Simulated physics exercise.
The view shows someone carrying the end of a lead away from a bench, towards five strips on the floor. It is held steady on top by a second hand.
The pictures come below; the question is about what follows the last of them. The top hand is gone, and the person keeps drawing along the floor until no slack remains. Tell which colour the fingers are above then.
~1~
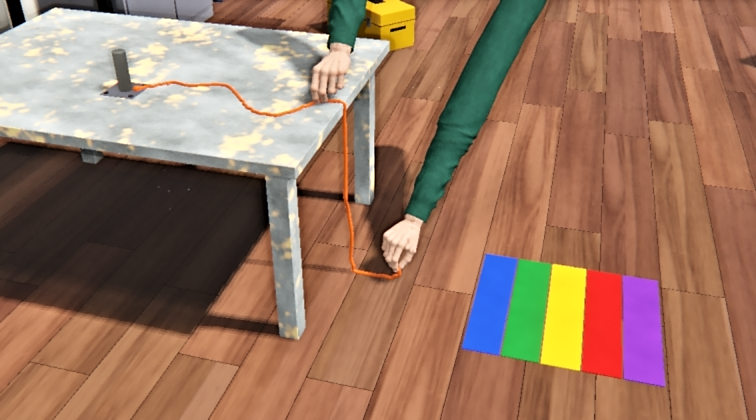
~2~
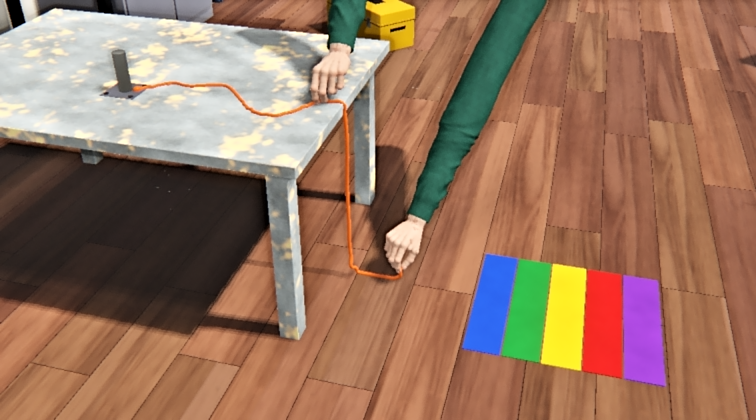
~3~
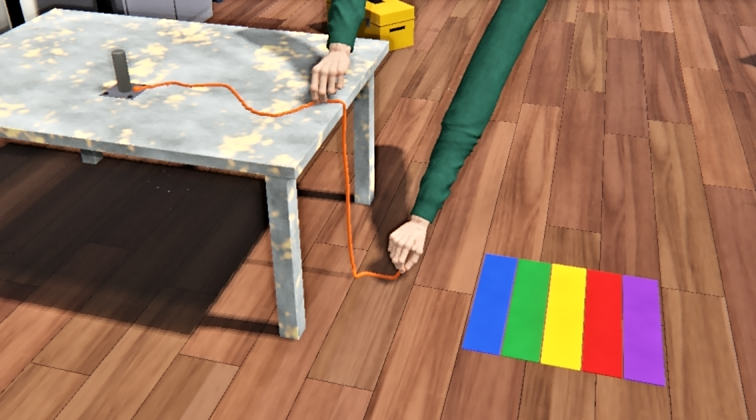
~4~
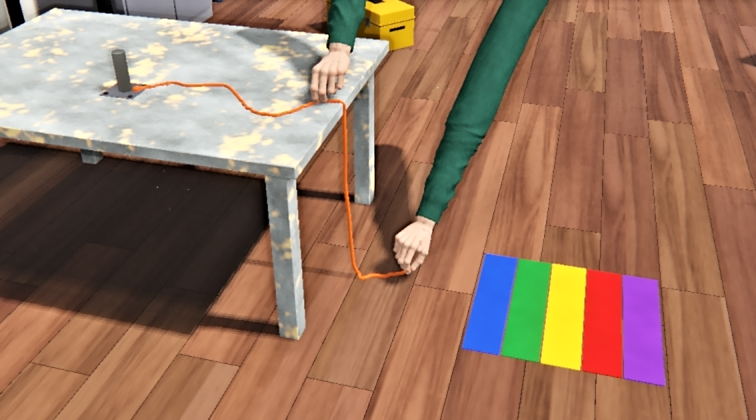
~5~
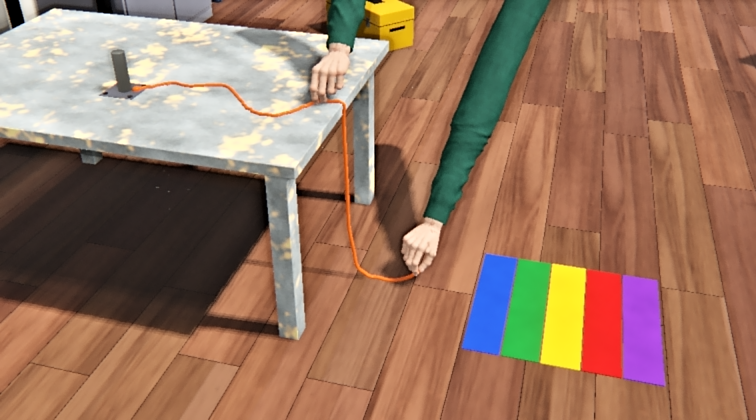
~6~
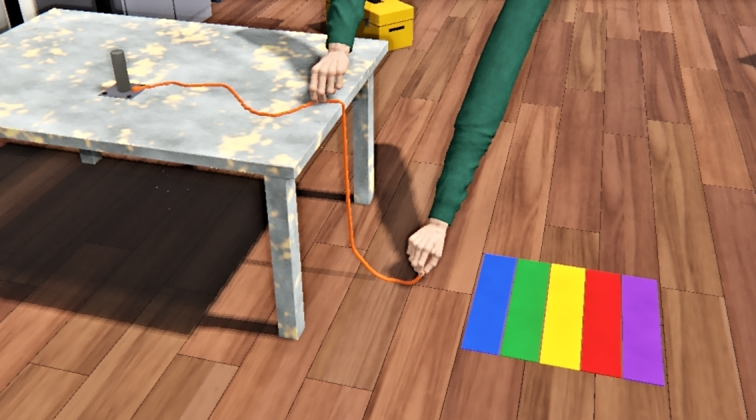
They are above red.
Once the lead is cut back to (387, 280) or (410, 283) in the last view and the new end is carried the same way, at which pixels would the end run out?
About (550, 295), then (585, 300).
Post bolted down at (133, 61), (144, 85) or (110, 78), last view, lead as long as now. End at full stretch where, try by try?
Somewhere near (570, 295), (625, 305) and (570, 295), in that order.
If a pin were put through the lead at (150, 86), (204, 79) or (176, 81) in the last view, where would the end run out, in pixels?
In order of the tries: About (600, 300), then (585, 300), then (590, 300).
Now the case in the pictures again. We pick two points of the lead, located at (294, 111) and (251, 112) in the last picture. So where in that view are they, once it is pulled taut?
The first one ends up at (349, 120) and the second one at (305, 106).
Soon after, end near (545, 292); over green.
Then, end near (585, 299); over yellow.
At full stretch, end near (609, 303); over red. It gets as far as the red strip.
